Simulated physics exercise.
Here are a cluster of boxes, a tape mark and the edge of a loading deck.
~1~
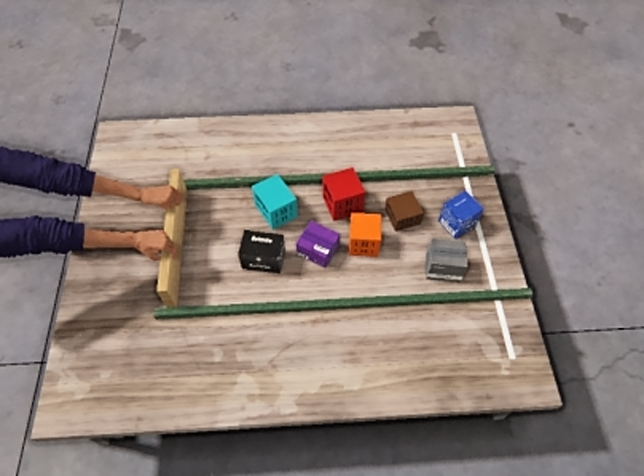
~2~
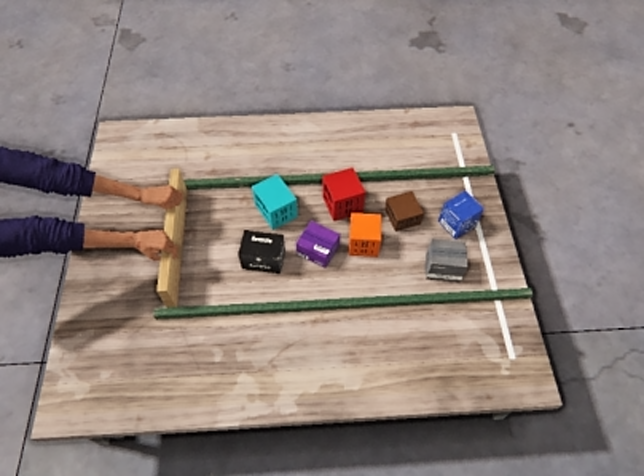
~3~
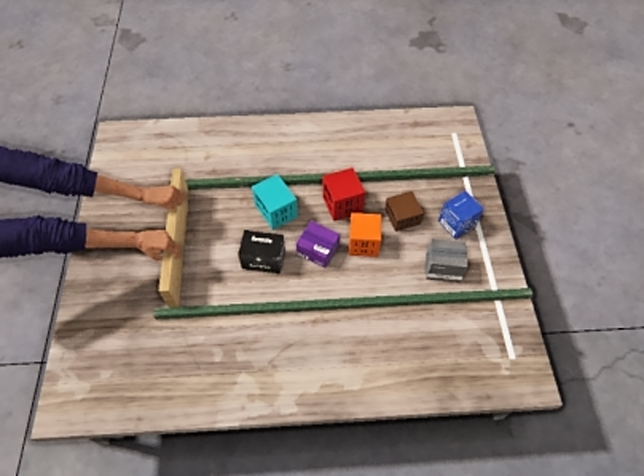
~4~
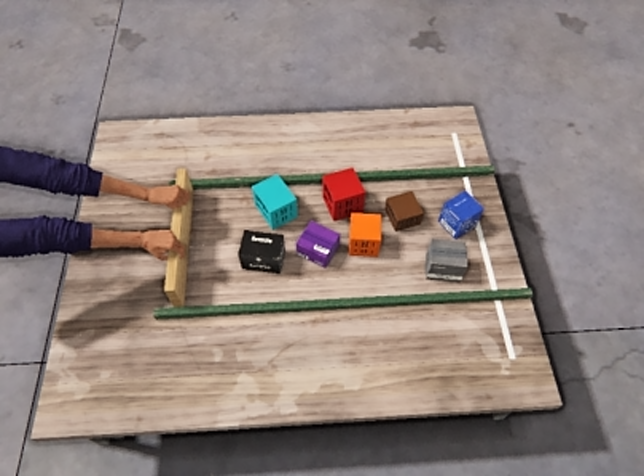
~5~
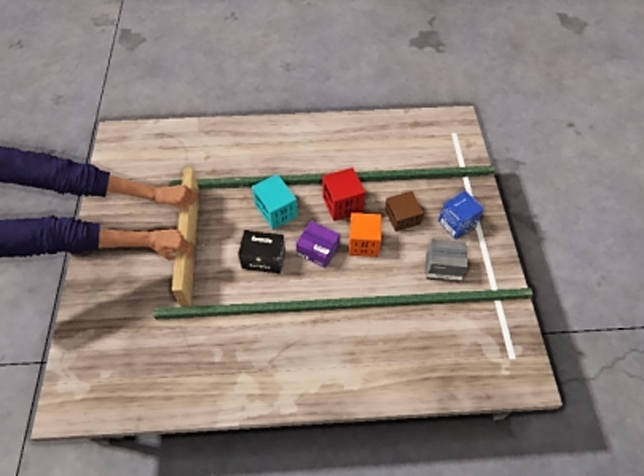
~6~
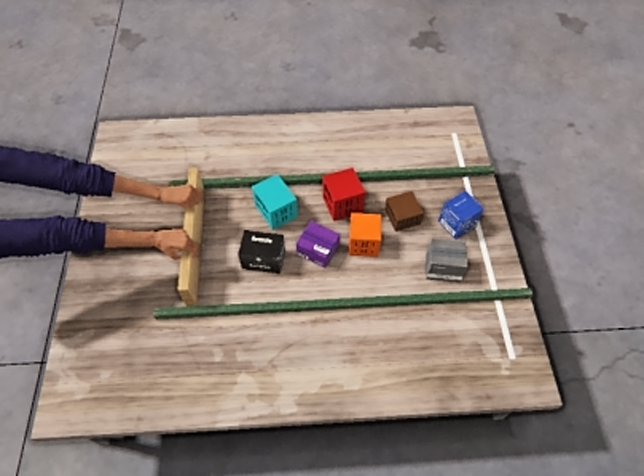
Two hands slide a wooden plank slightly right toward several colourful boxes, which stay still.
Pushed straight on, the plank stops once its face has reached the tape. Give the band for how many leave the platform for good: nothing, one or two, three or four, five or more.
Band: Five or more.
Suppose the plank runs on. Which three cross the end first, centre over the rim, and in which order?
First the blue box, next the orange crate, last the brown crate.
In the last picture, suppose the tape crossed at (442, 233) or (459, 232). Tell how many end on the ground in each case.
In order, the counts are 3 and 4.
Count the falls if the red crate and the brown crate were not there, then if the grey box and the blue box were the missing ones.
The first removal gives 3, the second gives 4.
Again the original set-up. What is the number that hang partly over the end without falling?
I make it 1.
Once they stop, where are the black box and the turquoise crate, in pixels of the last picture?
I'd say approximately (506, 237) and then (490, 197).
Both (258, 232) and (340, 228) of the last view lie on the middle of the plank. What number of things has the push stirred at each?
First 3 and then 6.
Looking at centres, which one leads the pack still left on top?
It's the black box that ends nearest.
Soon after, none off yet; blue box at rest near (461, 215); grey box at rest near (446, 261); brown crate displaced a little near (414, 208).
In the end, the number that fall off is five or more; gone, purple parcel, red crate, orange crate, brown crate and blue box.
